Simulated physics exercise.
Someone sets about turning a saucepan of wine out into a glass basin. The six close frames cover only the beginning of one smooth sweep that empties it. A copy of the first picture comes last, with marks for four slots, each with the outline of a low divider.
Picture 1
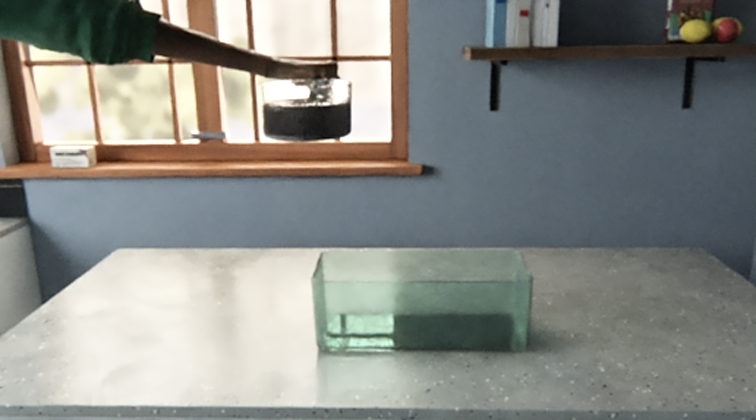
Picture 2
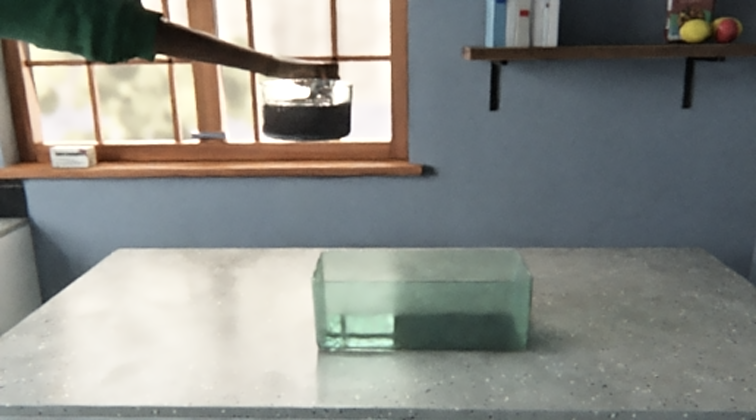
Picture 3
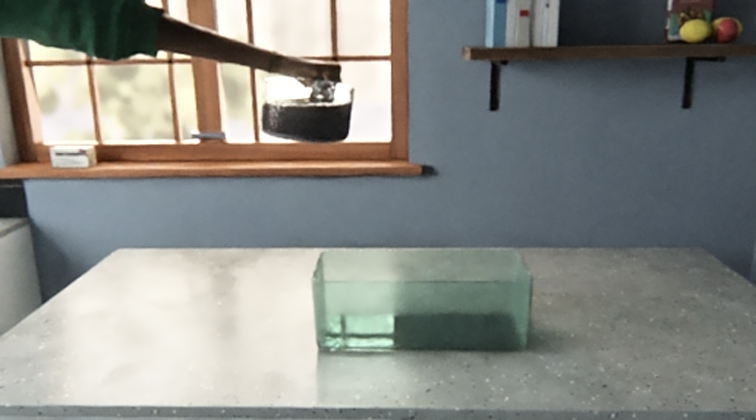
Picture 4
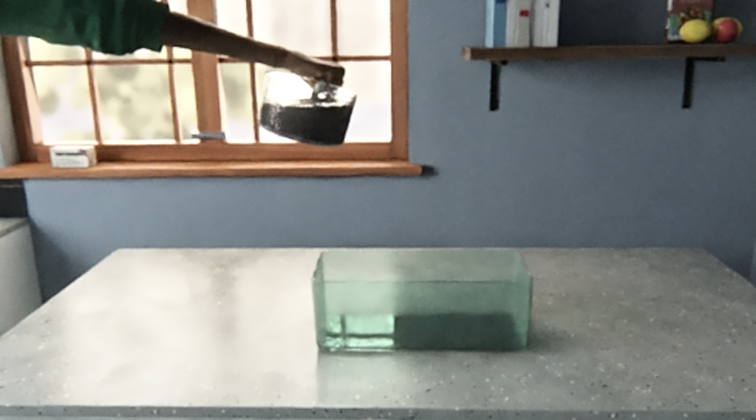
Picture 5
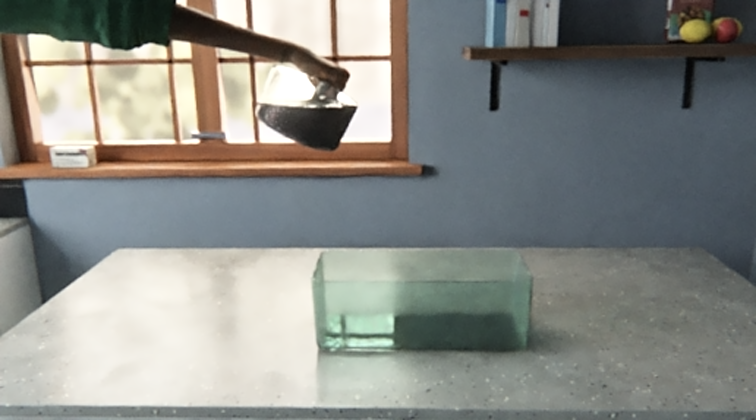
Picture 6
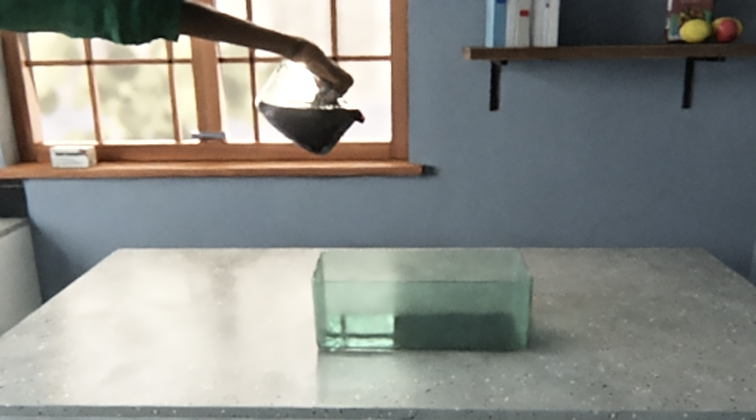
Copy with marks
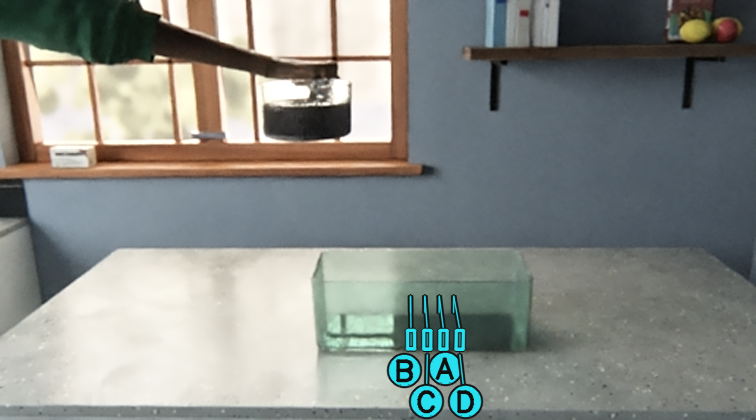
The clip opens with a hand holding a clear pan of dark liquid upright above and behind a greenish glass basin on a speckled table, before a window. The hand gradually tilts the pan, its right side dipping, until the dark liquid reaches the lip and just begins to come over.
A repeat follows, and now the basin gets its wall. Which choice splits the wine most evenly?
B.
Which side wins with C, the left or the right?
More ends on the left.
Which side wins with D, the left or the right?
The left side.
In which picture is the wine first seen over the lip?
Picture 6.
In cyan, A at (443, 354); B at (411, 354); C at (427, 354); D at (459, 354).
With A, about 86 % ends left of the wall and 10 % right of it; 3 % is lost outside.
With B, about 47 % ends left of the wall and 51 % right of it.
With C, about 72 % ends left of the wall and 25 % right of it; 4 % is lost outside.
With D, about 81 % ends left of the wall and 16 % right of it; 3 % is lost outside.
